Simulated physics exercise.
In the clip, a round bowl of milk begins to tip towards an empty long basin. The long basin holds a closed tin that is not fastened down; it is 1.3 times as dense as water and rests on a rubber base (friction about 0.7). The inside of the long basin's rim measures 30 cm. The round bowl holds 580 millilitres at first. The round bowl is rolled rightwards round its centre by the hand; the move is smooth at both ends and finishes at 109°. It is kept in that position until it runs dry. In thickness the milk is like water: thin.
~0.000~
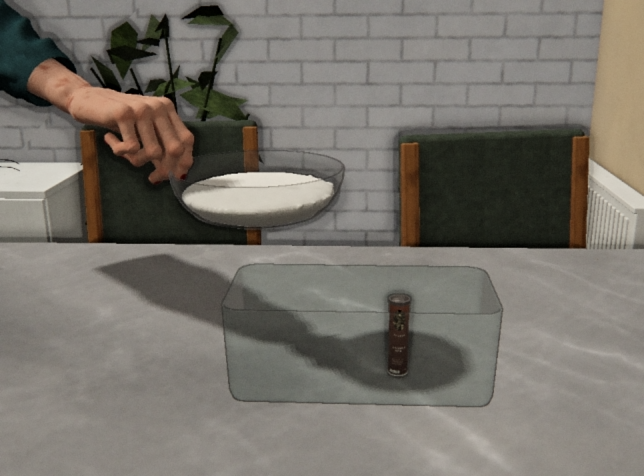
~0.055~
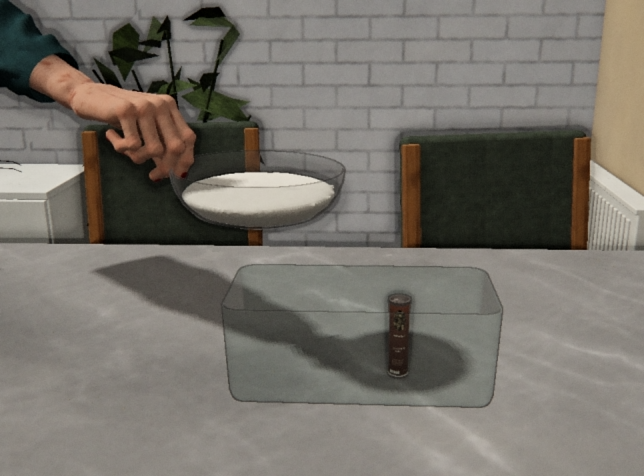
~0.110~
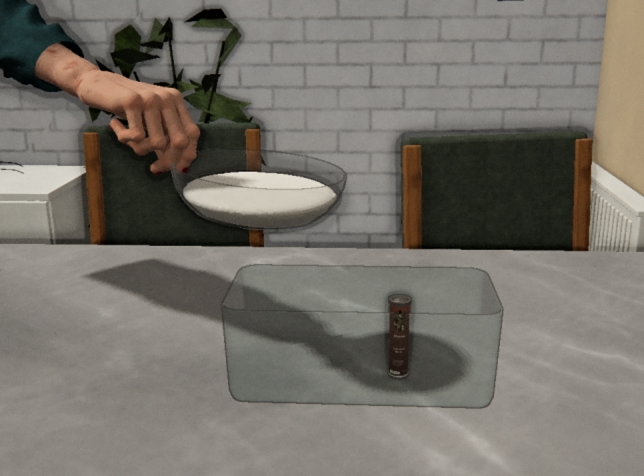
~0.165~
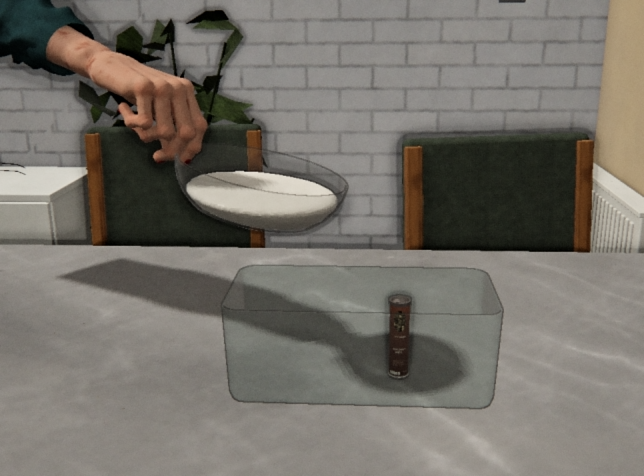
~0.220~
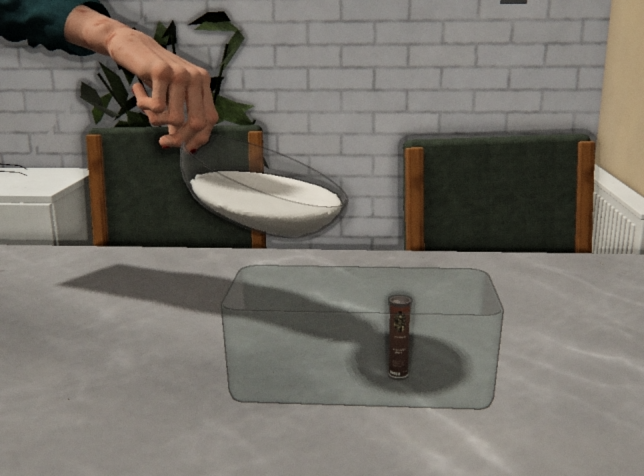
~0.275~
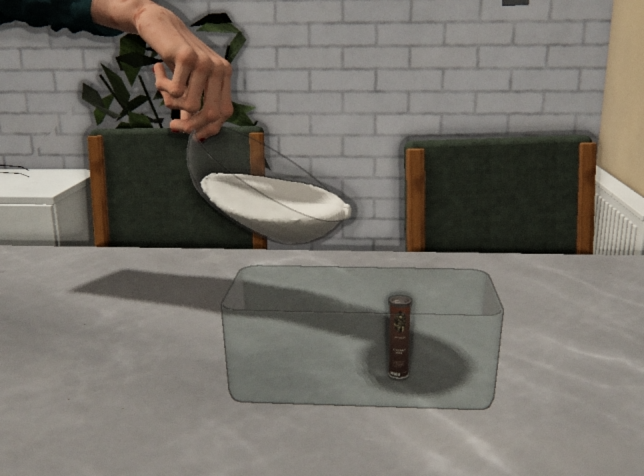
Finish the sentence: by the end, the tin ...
By the end, the tin has toppled.
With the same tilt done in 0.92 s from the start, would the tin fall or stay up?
Result: Tin tipped over.
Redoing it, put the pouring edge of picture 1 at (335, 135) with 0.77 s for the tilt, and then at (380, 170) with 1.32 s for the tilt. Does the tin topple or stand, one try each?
Run one: It tumbles. Run two: It does not tip.
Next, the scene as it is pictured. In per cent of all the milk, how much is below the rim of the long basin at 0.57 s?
Some 92 per cent.
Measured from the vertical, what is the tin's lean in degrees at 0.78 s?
Looks like some 5 degrees from vertical upright.
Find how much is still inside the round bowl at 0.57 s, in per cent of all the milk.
2 %.
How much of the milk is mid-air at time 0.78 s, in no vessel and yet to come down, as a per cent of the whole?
About 3 per cent.
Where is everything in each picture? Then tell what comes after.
In the first picture, tilt 0°; pouring edge (344, 169); surface from (184, 188) to (336, 189); the long basin's rim runs from (231, 287) to (493, 291); the tin's top is at (399, 302).
In the second picture, tilt 1°; pouring edge (344, 172); surface from (185, 187) to (336, 191).
In the third picture, tilt 6°; pouring edge (346, 178); surface from (185, 184) to (337, 194).
In the fourth picture, tilt 13°; pouring edge (347, 189); surface from (188, 180) to (339, 198).
In the fifth picture, tilt 22°; pouring edge (347, 202); surface from (194, 177) to (343, 202).
In the sixth picture, tilt 32°; pouring edge (343, 218); surface from (205, 178) to (336, 204); 3 per cent is over the edge.
Then, 0.57 s in, the tilt is 94° and 2 per cent is still to pour; the tin stands 1 cm from where it began.
Then, 0.78 s in, the tilt is 109° and 0 per cent is still to pour; the tin leans 6°.
Then, 1.01 s in, the tilt is 109° and 0 per cent is still to pour; the tin lies on its side.
Then, 1.25 s in, the tilt is 109° and 0 per cent is still to pour; the tin lies on its side.
Finally, the tin lies on its side.
